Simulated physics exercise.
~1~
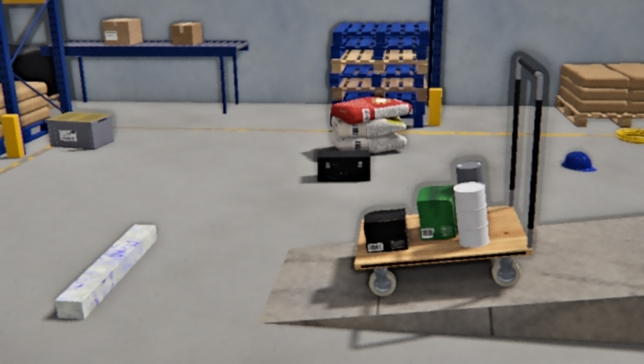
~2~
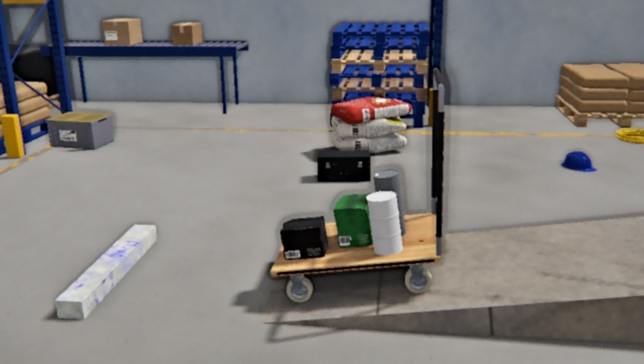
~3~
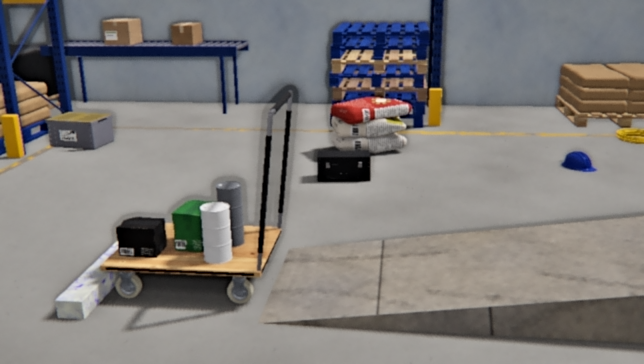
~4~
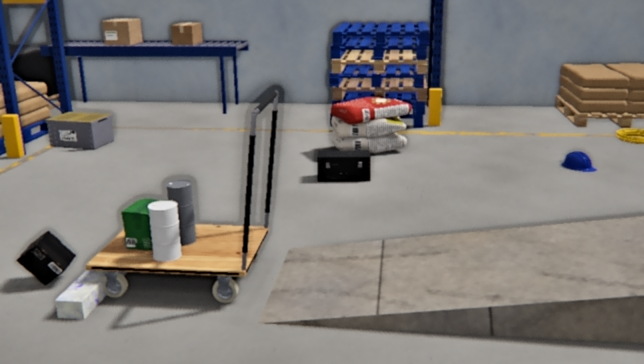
At first, a flat wooden trolley with a tall dark handle stands on a ramp in a warehouse, carrying a black parcel, a green parcel, a white canister and a grey canister. It rolls down the slope to the left, its load riding along. The trolley leaves the ramp, crosses the level floor and reaches a long, pale kerb. There the black parcel, nearest the front, tumbles over the edge and tips over on the floor beyond. The green parcel and both canisters shift forward a little but stay upright on the deck, with the trolley at the kerb.
